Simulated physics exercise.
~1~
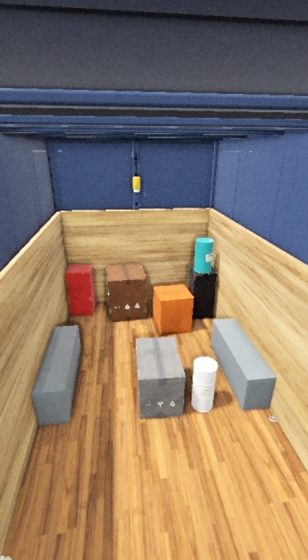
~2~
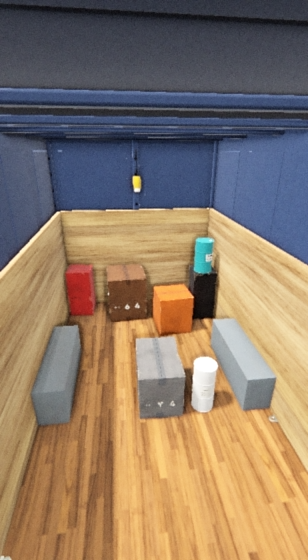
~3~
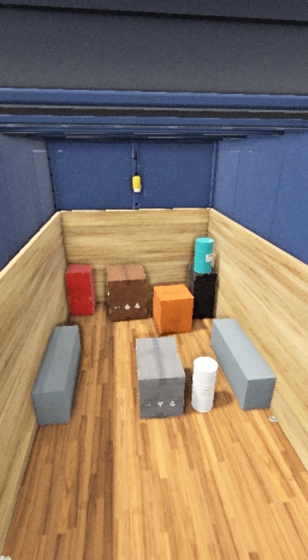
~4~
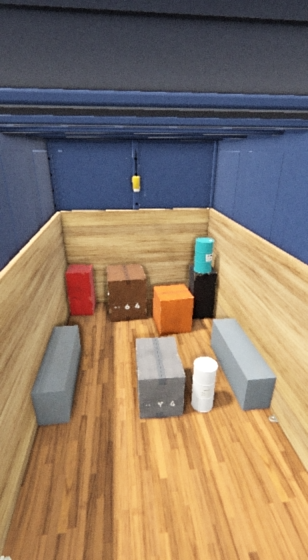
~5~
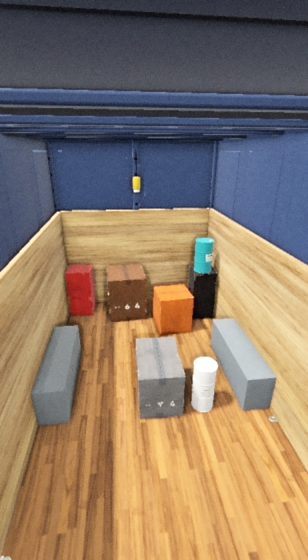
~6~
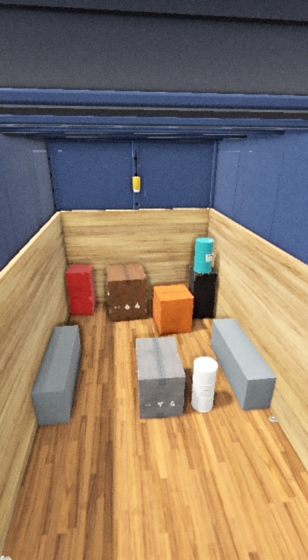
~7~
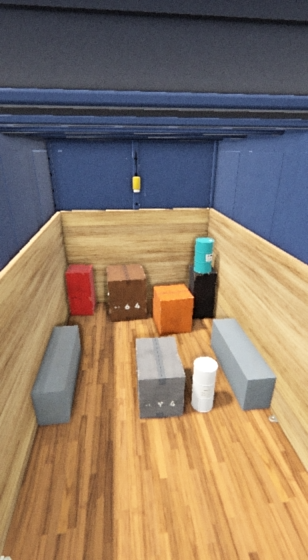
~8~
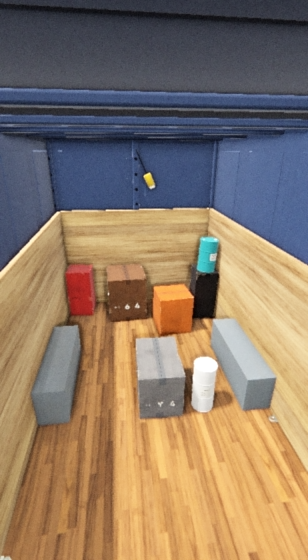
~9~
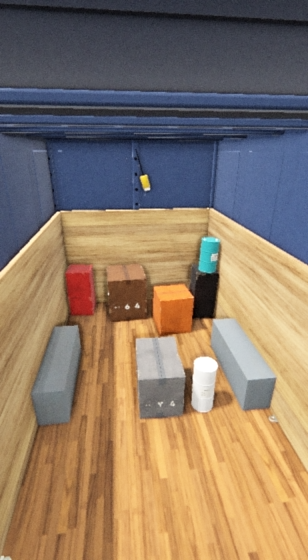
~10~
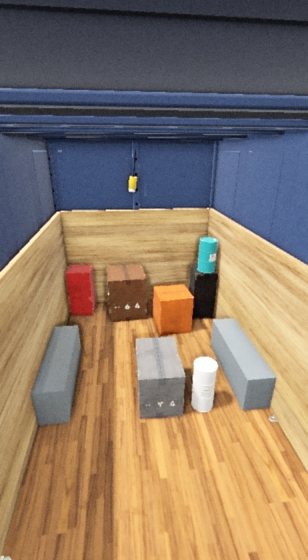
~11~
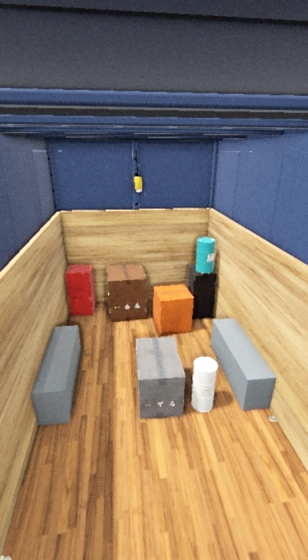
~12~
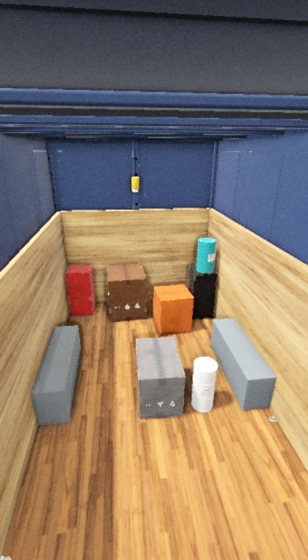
In this clip, boxes and two canisters sit still in the wood-lined load bay of a van while a small yellow object hanging at the front wall sways slightly, swings out to the right, then settles to hang nearly straight, with the load still in place.
